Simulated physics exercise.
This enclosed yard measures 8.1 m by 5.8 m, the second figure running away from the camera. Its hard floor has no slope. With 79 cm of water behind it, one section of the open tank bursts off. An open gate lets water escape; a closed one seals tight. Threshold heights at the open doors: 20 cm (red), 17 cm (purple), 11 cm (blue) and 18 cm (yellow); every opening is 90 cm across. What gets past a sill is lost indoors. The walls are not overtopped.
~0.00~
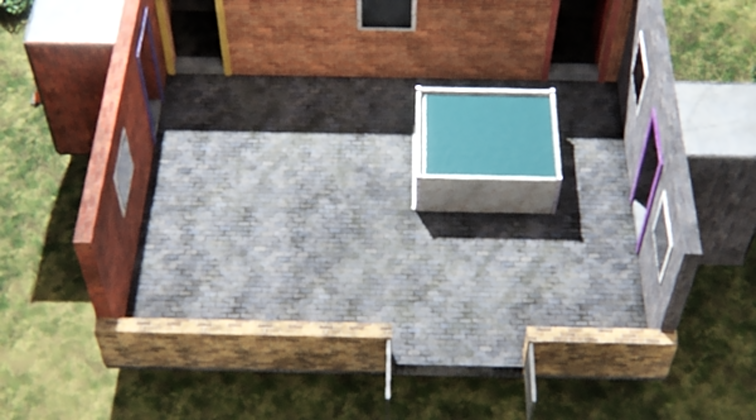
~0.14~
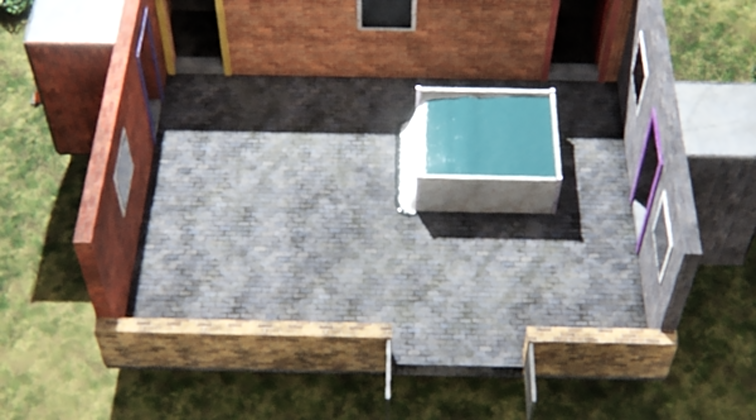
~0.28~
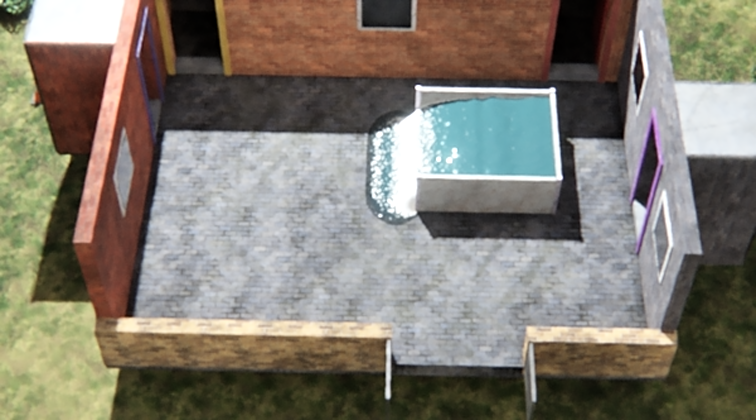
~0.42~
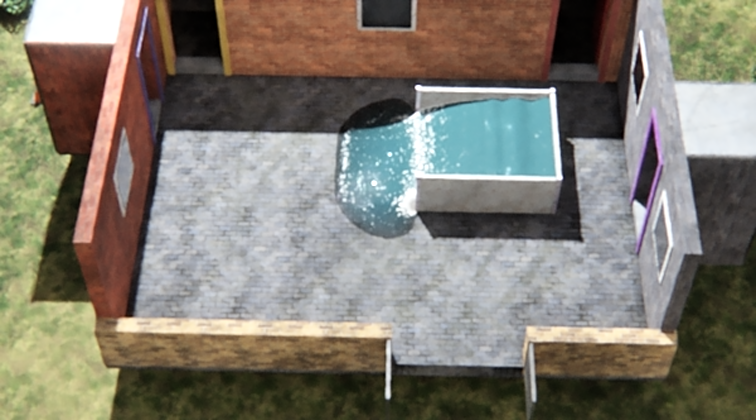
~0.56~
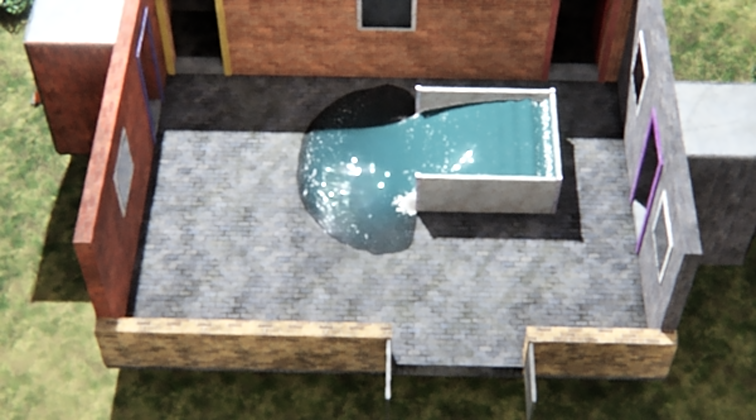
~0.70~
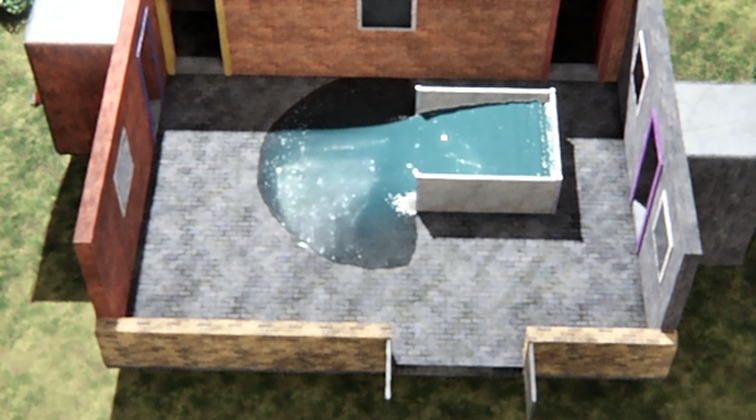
Teal water burst out of the left side of a raised open tank in a walled, paved yard, first as white froth, then spreading leftward across the paving in a widening, rounded pool.
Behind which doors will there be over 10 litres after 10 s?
The water let in: At the red door it stays under the limit; at the purple door it stays under the limit; at the blue door it exceeds the limit; at the yellow door it passes the limit.
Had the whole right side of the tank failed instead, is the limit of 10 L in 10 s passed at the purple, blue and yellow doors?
Then: Purple past it, blue past it, yellow below.
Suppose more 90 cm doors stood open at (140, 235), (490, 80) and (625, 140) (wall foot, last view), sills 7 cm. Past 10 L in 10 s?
In turn: Over, not over, below.
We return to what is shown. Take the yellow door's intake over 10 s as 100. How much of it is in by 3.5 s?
Some 65 per cent by then.
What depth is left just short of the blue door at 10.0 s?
Roughly 6.5 cm deep.
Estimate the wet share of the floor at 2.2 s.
About 55 per cent.
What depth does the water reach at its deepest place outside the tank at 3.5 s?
Roughly 34 cm.
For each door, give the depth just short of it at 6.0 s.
In cm: Red 0, purple 0, blue 12, yellow 11.
After 1.4 s water covers 45 % of the floor and is deepest (33 cm) near (152, 164); red door not reached, purple door not reached, blue door 16 cm at the sill, 2 L in, yellow door not reached.
After 2.2 s water covers 55 % of the floor and is deepest (42 cm) near (166, 87); red door not reached, purple door not reached, blue door 32 cm at the sill, 70 L in, yellow door 22 cm at the sill, 1 L in.
After 3.5 s water covers 55 % of the floor and is deepest (34 cm) near (121, 344); red door not reached, purple door not reached, blue door 27 cm at the sill, 224 L in, yellow door 28 cm at the sill, 49 L in.
After 6.0 s water covers 70 % of the floor and is deepest (16 cm) near (121, 344); red door not reached, purple door not reached, blue door 12 cm at the sill, 293 L in, yellow door 11 cm at the sill, 73 L in.
After 10.0 s water covers 95 % of the floor and is deepest (13 cm) near (590, 324); red door 5 cm at the sill, 0 L in, purple door 10 cm at the sill, 0 L in, blue door 6 cm at the sill, 294 L in, yellow door 7 cm at the sill, 73 L in.
